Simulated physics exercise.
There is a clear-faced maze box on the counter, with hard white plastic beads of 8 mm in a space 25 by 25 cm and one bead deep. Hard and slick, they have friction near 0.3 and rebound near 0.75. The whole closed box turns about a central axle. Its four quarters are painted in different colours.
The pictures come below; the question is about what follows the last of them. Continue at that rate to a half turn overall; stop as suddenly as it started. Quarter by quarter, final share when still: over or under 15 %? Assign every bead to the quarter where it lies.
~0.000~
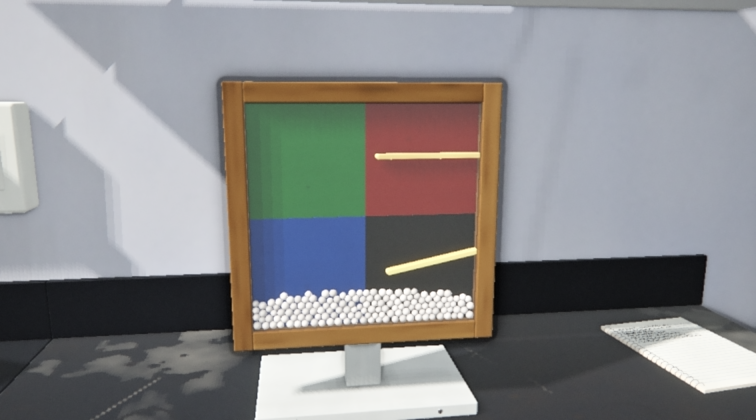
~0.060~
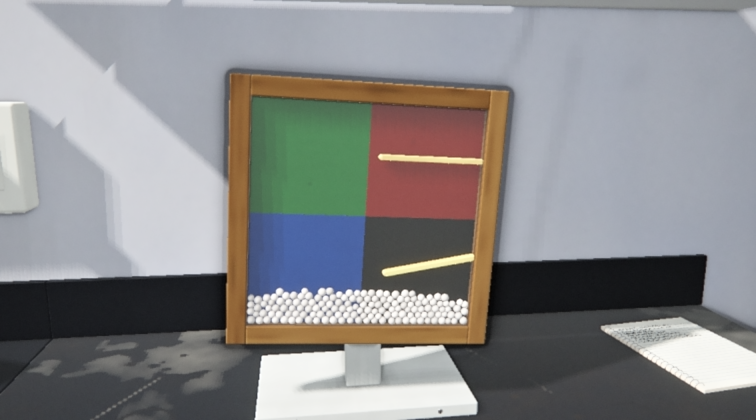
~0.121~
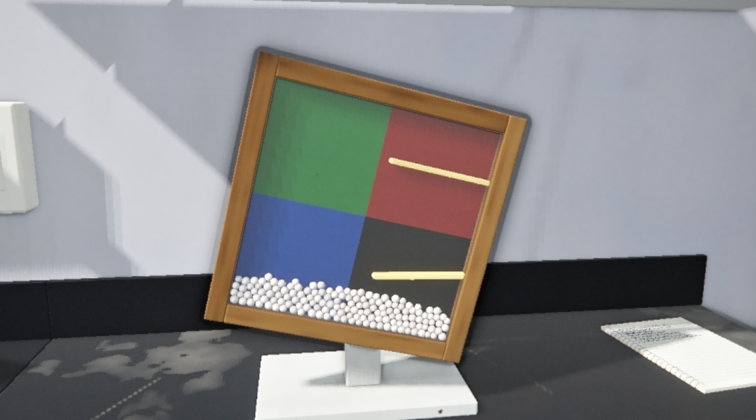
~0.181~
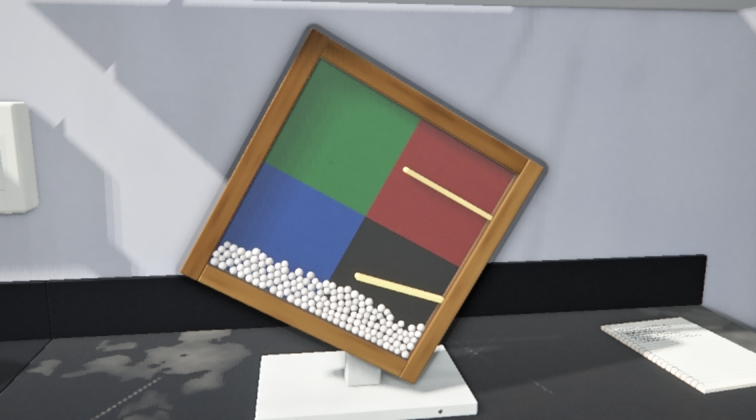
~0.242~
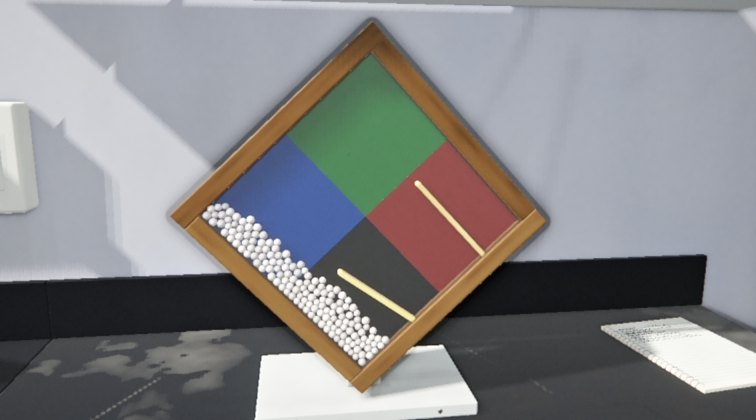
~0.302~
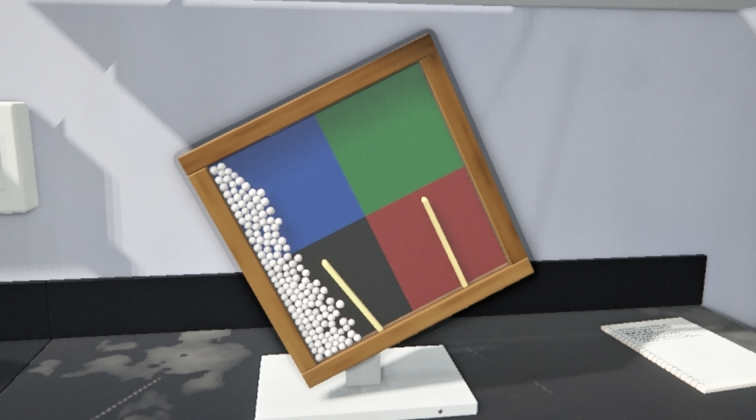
Final share: Red quarter - over; black quarter - over; blue quarter - under; green quarter - over 15 %.
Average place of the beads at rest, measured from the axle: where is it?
Some 3 cm left and 3 cm below.
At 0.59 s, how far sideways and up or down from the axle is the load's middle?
Roughly 9 cm to the left of the axle and 2 cm above it.
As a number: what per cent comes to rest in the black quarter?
About 40 in a hundred end up there.
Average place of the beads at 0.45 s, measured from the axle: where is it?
Roughly 10 cm to the left of the axle and 2 cm beneath it.
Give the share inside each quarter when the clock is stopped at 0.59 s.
Red quarter: 10; black quarter: 85; blue quarter: 0; green quarter: 0.
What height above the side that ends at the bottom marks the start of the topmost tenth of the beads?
Roughly 21 cm.
After 0.45 s, it has turned 106°, the beads' middle is 10 cm left of and 2 cm below the axle; by quarter, black 80 %, blue 20 %.
After 0.59 s, it has turned 145°, the beads' middle is 9 cm left of and 2 cm above the axle; by quarter, red 10 %, black 85 %.
All still by 2.2 s, red 25 %, black 40 %, blue 0 %, green 35 %.
